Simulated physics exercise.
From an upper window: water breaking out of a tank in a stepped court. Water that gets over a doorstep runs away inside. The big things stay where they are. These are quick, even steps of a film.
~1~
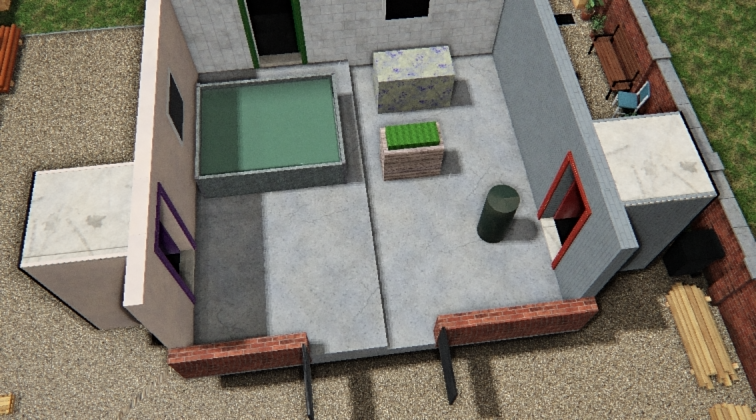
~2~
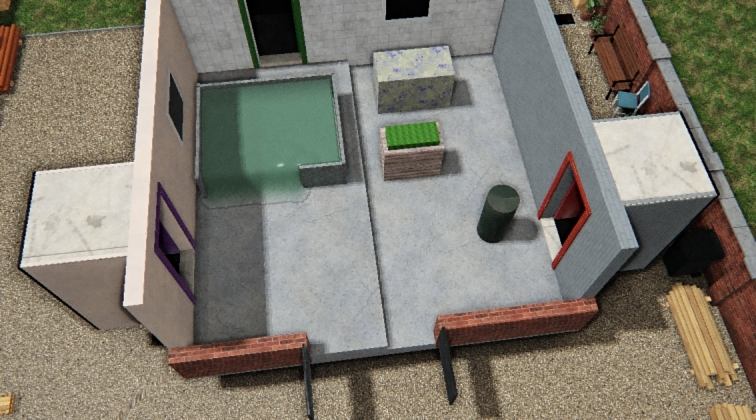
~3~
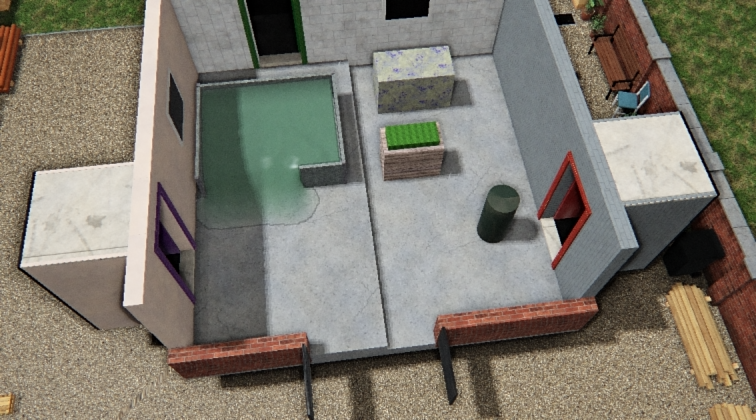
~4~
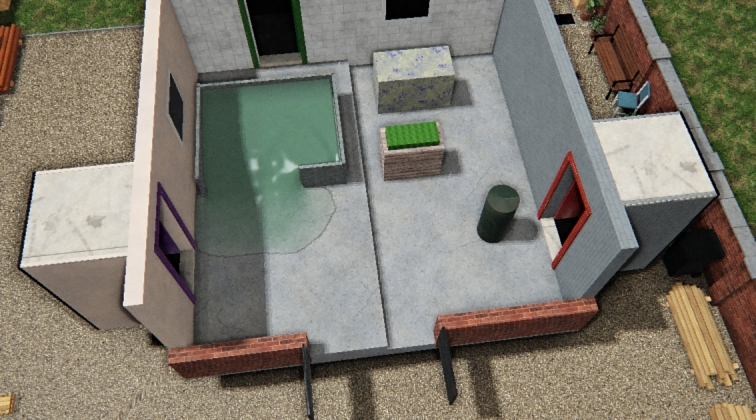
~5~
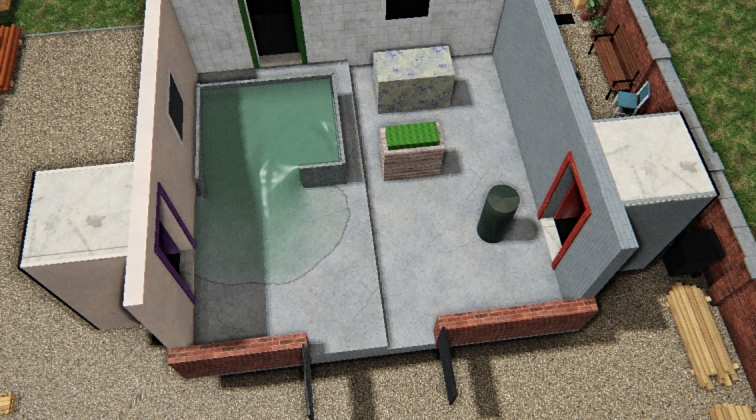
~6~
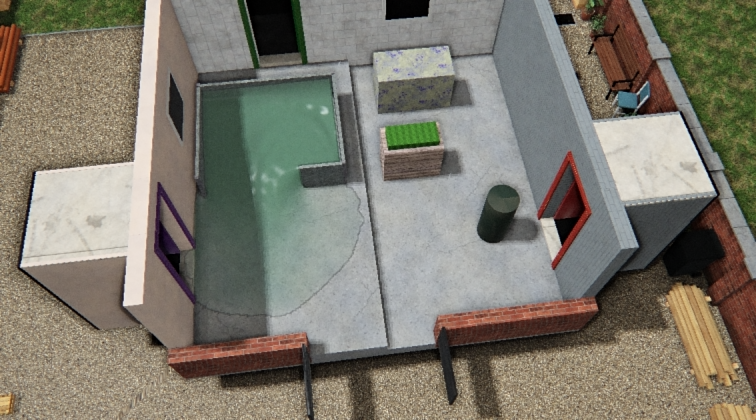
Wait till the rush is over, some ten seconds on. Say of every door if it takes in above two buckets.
In the end: The purple door floods; the green door holds within the limit; the red door floods.
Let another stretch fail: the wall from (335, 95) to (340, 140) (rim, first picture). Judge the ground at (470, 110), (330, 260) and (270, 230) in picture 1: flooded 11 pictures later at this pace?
In that order: Under water, clear, dry.
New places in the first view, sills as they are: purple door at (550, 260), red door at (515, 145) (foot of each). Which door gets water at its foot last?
That is the door marked green.
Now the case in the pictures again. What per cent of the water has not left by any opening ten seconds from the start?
Some 64 per cent.
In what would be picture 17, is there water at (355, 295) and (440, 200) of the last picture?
One after the other: Awash, not flooded.
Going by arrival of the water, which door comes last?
I say the one in green.
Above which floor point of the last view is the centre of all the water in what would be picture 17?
Around (265, 209).
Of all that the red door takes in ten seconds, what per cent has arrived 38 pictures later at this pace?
Near 50 in a hundred.
A moment on, water covers 30 % of the floor; the purple door under two buckets in, the green door not reached, the red door not reached.
Next, water covers 30 % of the floor; the purple door over two buckets in, the green door not reached, the red door not reached.
Then, water covers 40 % of the floor; the purple door far over two buckets in, the green door not reached, the red door not reached.
Later, water covers 70 % of the floor; the purple door far over two buckets in, the green door not reached, the red door over two buckets in.
In the end, water covers 90 % of the floor; the purple door far over two buckets in, the green door wet at the sill, nothing in, the red door far over two buckets in.
